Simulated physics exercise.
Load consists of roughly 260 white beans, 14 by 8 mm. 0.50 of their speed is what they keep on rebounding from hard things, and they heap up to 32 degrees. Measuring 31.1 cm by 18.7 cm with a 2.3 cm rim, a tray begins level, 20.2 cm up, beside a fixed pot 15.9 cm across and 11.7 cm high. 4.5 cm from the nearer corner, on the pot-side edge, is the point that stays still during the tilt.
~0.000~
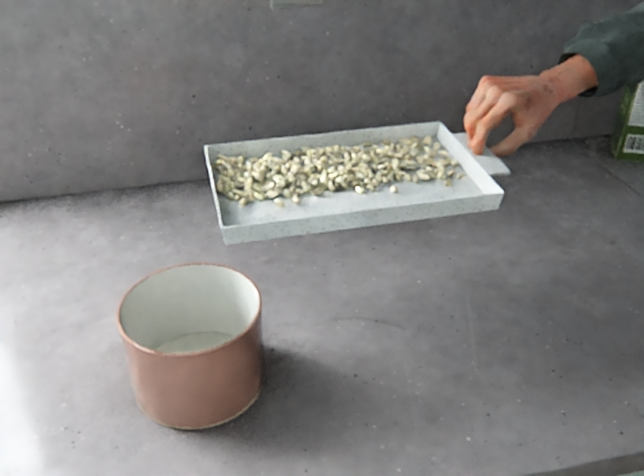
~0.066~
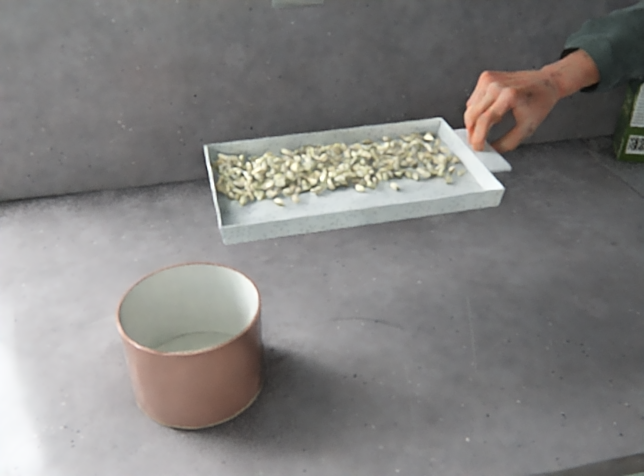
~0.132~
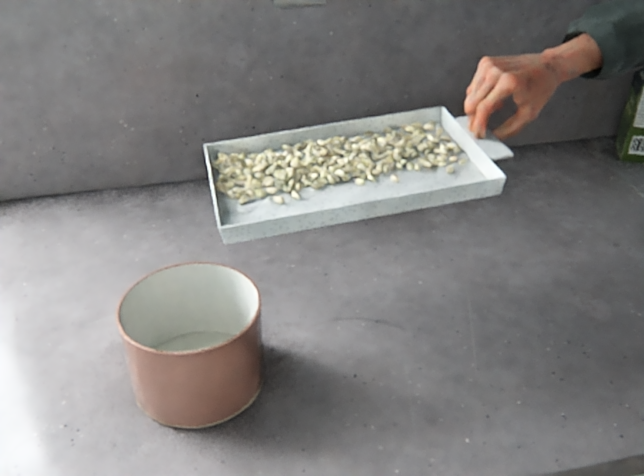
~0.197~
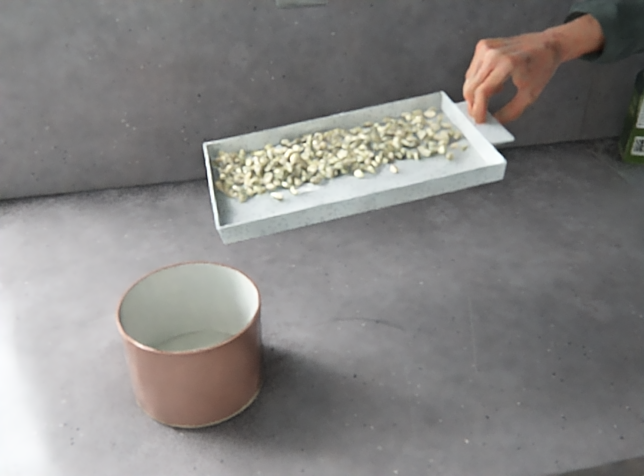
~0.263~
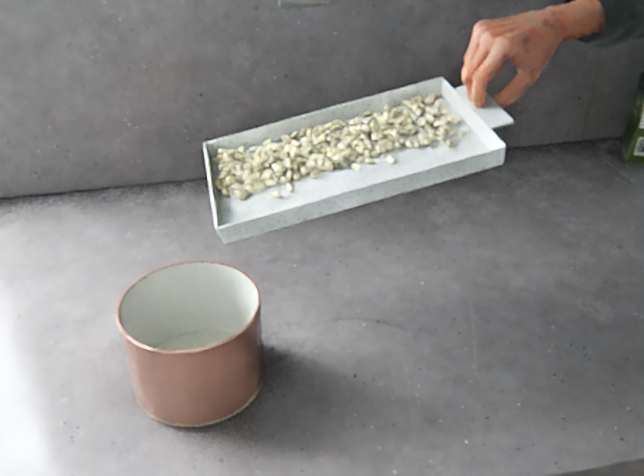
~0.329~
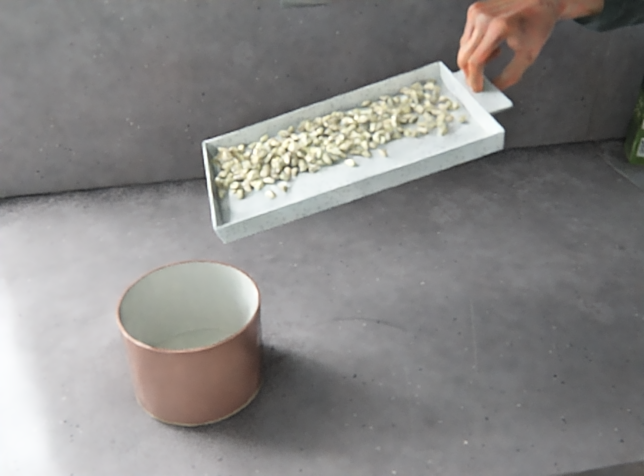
A hand raises the right end of a tray of white beans, tilting it leftward.
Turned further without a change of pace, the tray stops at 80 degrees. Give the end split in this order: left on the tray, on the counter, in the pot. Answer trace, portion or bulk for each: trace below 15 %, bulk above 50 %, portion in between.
Left on the tray: Portion. Counter: Portion. Pot: Portion.
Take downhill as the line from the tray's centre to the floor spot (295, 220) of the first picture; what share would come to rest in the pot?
Roughly 85 percent of them.
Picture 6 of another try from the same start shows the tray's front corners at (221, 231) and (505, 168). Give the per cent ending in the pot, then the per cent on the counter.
Per cent by place - pot 80, counter 10.
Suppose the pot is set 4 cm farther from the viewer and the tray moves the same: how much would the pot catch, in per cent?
In that case some 55 per cent.
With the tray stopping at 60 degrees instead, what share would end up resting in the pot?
Near 20 %, then.
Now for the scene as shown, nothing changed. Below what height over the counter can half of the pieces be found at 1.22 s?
About 24 cm.
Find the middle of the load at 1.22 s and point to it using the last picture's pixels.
Near pixel (214, 181).
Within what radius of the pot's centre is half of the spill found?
I'd say close to 18 centimetres.
After 0.87 s, tilt 46 degrees; the tray holds 100 %, the pot 0 %.
After 1.22 s, tilt 66 degrees; the tray holds 90 %, the pot 5 %.
After 1.67 s, tilt 80 degrees; the tray holds 45 %, the pot 35 %.
At rest (2.9 s), tray 35 %, counter 20 %, pot 40 %.
